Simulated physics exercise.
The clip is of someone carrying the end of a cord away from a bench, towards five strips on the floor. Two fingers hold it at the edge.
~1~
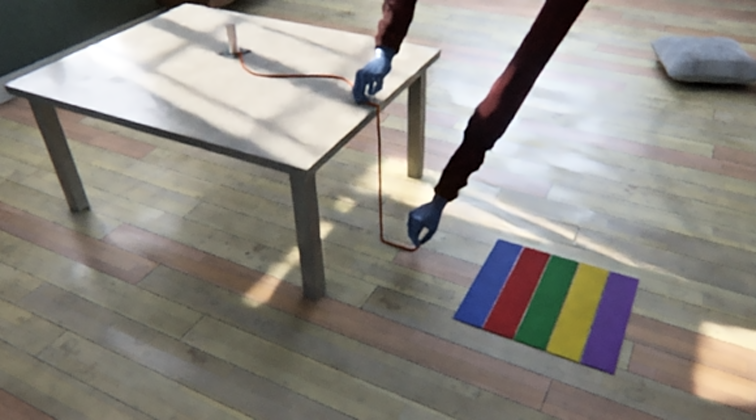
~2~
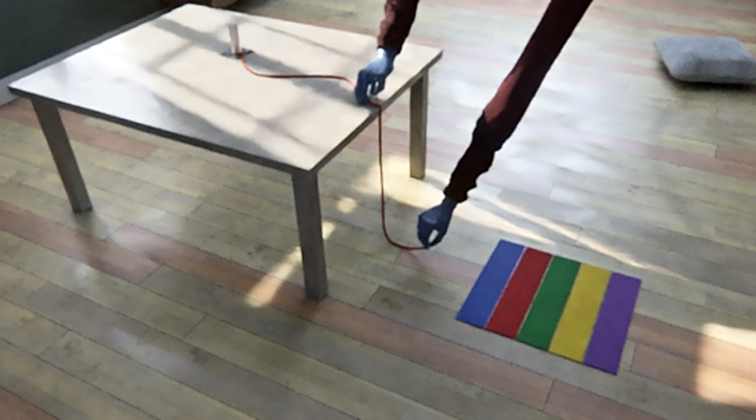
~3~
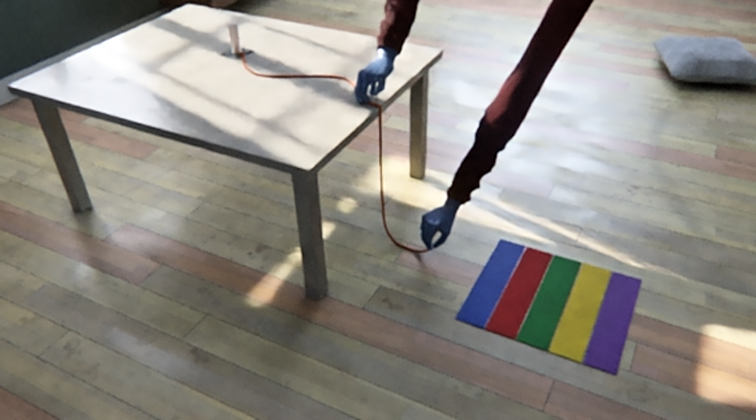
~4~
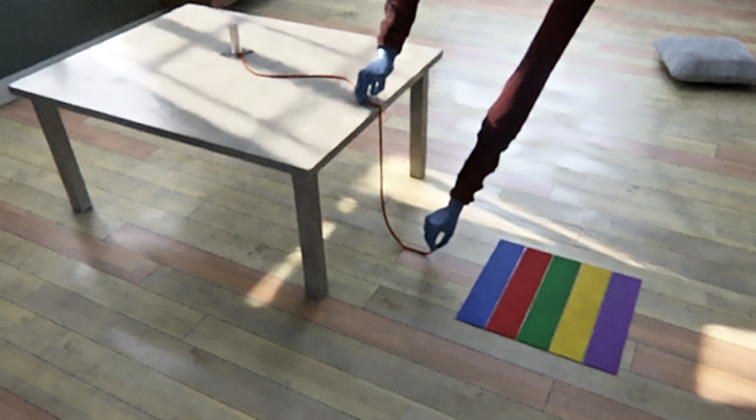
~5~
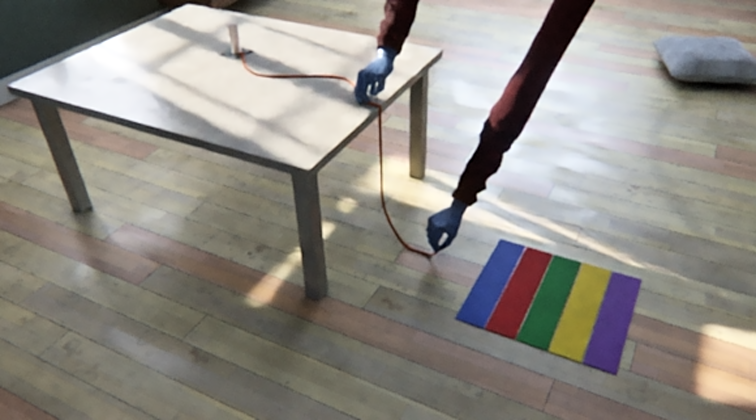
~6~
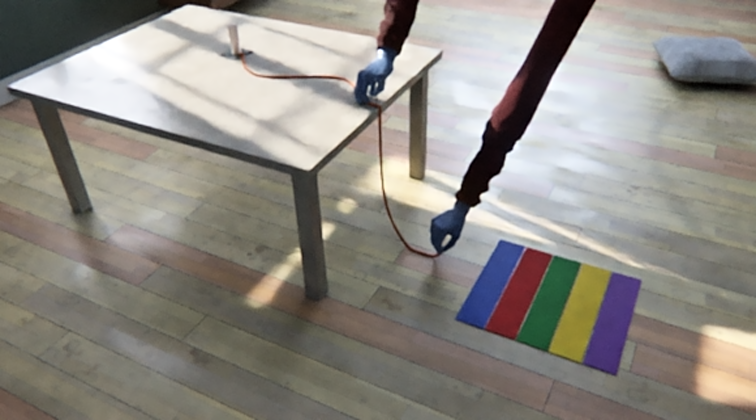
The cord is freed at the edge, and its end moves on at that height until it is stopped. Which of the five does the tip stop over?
It gets as far as the green strip.
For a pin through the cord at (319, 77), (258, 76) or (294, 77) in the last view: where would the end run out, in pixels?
Try by try, around (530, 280), (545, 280) and (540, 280).
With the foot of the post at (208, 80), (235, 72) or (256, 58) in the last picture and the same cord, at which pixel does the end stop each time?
About (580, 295), (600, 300) and (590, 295).
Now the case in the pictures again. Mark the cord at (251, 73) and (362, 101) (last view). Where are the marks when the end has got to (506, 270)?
About (275, 66), and the other about (387, 114).
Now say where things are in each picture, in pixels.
In the first frame, end (419, 244); blue (475, 307); red (505, 317); green (536, 327); yellow (569, 338); purple (602, 350).
In the second frame, end (429, 246); cord through (245, 65) (293, 77) (351, 82) (380, 116) (382, 177) (384, 229).
In the third frame, end (433, 247).
In the fourth frame, end (436, 248); cord through (245, 65) (294, 77) (351, 82) (380, 116) (381, 177) (390, 230).
In the fifth frame, end (439, 249).
In the sixth frame, end (442, 251); cord through (245, 66) (293, 77) (351, 83) (380, 116) (382, 178) (398, 232).
Soon after, end near (506, 270); over blue.
Then, end near (539, 280); over red.
At full stretch, end near (558, 286); over green. The green one.
